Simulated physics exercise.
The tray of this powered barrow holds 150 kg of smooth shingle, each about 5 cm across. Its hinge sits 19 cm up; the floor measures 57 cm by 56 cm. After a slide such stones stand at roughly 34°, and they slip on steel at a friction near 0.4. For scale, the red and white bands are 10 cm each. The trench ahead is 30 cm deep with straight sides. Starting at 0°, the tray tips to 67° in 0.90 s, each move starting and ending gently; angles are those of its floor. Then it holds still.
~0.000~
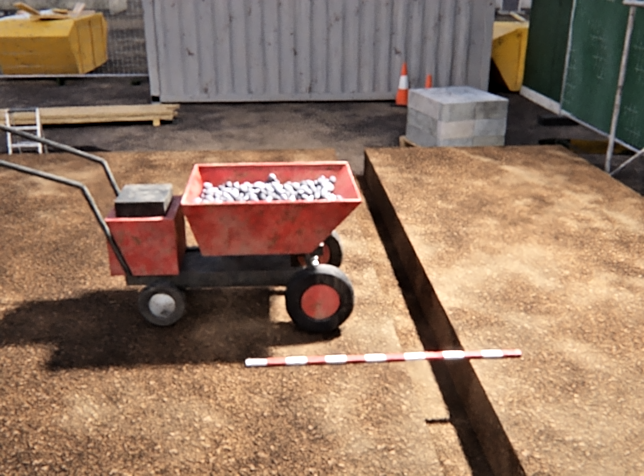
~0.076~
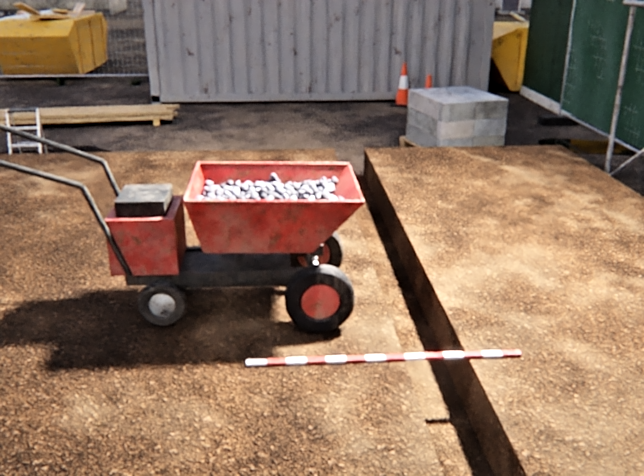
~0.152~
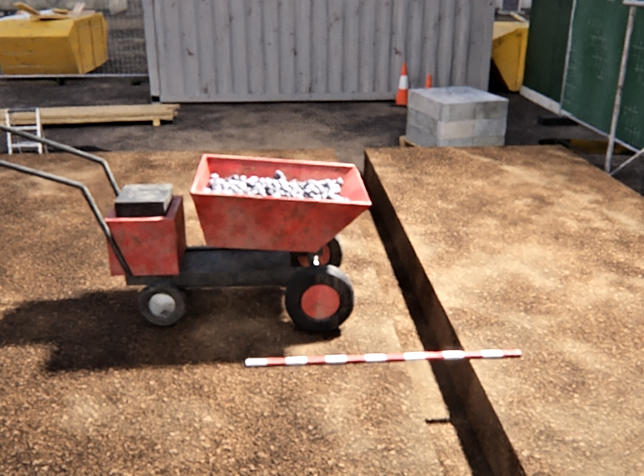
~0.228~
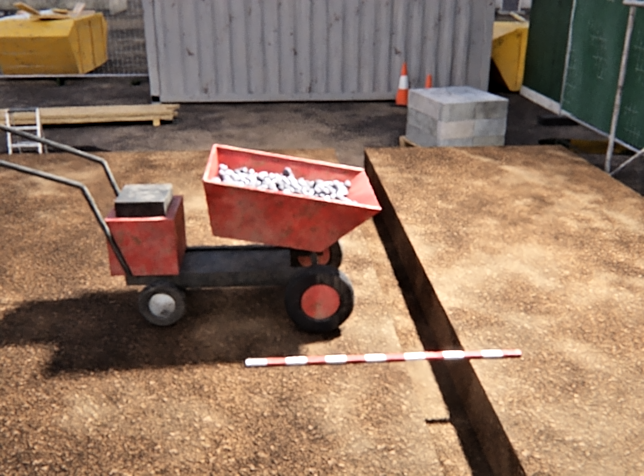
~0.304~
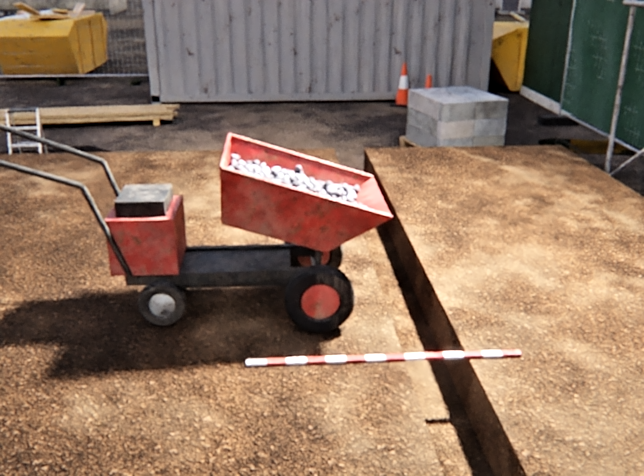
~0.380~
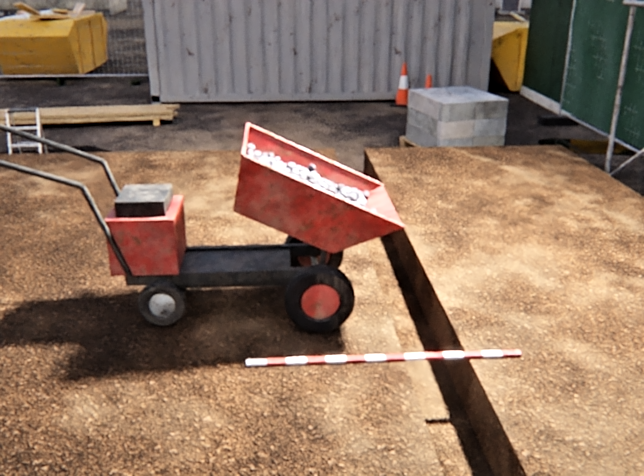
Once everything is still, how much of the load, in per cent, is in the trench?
Roughly 33 per cent ends in the trench.
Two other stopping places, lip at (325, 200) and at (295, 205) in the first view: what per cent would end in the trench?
Near 75 per cent from the first place, 95 from the second.
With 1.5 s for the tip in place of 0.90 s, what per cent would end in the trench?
In that case some 45 per cent.
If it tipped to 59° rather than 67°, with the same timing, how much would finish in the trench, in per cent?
Then about 40 per cent.
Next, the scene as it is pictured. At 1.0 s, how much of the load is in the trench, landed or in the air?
About 5 per cent by then.
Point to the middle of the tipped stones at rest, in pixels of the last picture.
Near (470, 295).
After 0.7 s the floor is at 57°; 100 % in the tray; the foremost stones are at (418, 254).
After 1.0 s the floor is at 67°; 68 % in the tray, 7 % in the trench, 25 % past the trench; the foremost stones are at (490, 304).
After 1.4 s the floor is at 67°; 22 % in the tray, 12 % in the trench, 65 % past the trench; the foremost stones are at (602, 293).
After 3.3 s the floor is at 67°; 0 % in the tray, 33 % in the trench, 67 % past the trench; the foremost stones are past the picture's edge.
